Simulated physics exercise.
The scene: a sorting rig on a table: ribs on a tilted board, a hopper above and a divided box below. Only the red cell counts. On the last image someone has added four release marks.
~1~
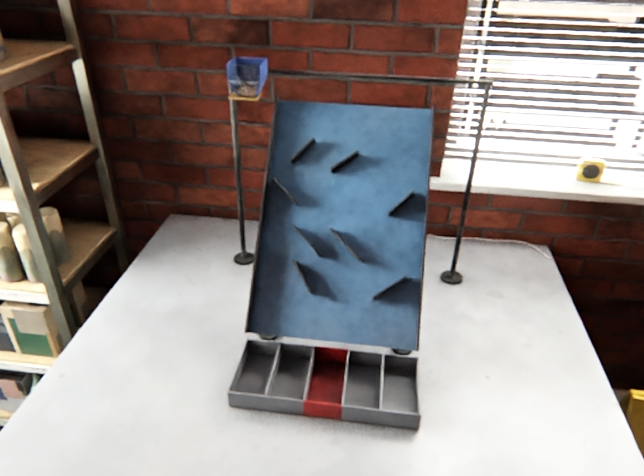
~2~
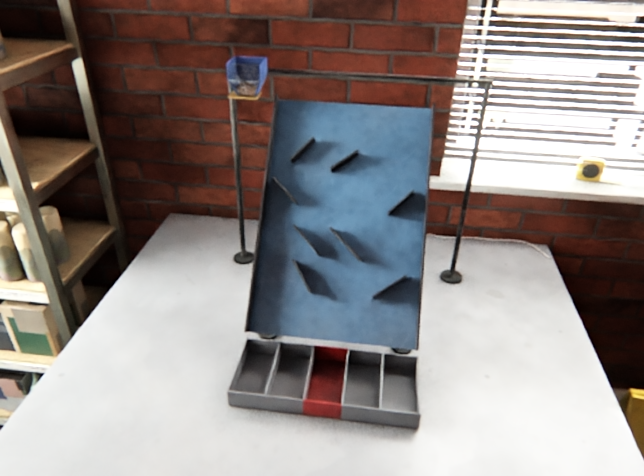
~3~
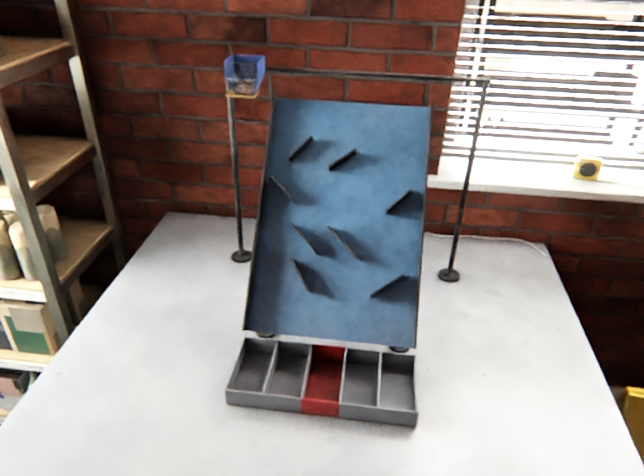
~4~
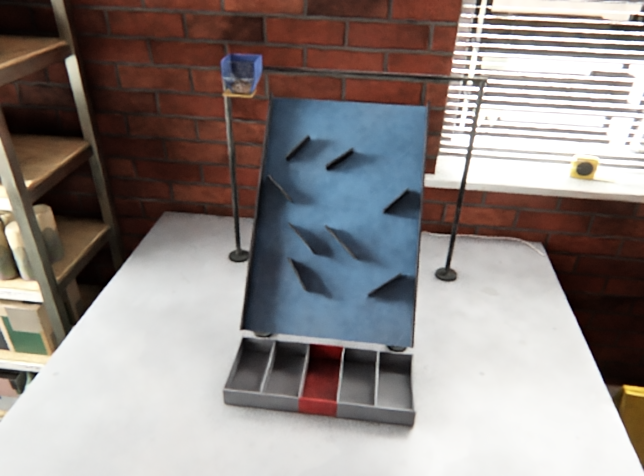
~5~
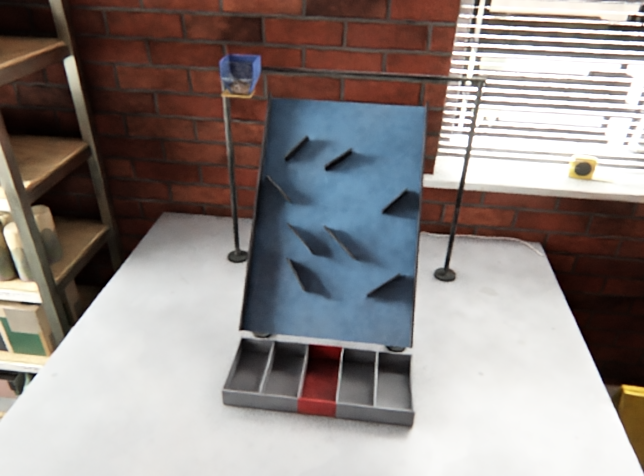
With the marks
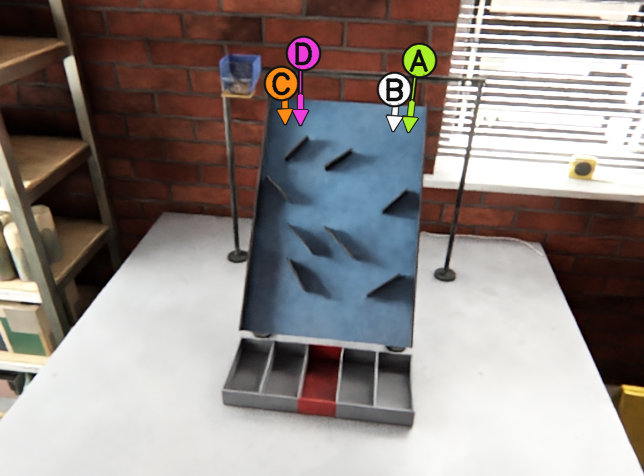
A tilted blue board with ribs stands still above a divided box on a table.
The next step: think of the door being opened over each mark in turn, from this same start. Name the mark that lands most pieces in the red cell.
Best: B.
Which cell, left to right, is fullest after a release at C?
It is the fourth one.
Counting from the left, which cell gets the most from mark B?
It is the third one.
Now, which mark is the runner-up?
The answer is A.
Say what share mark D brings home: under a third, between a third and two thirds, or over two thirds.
Mark D gives under a third.
On the marked copy, mark A meets the board at (409, 126); mark B meets the board at (393, 125); mark C meets the board at (285, 118); mark D meets the board at (300, 119).
If A is chosen, about a third in the red cell, about half in other cells, a small part outside the box.
If B is chosen, about two thirds in the red cell, about a third in other cells, a stray few outside the box.
If C is chosen, a small part in the red cell, most in other cells, a stray few held on the board, a small part outside the box.
If D is chosen, a small part in the red cell, most in other cells, a small part held on the board, a stray few outside the box.
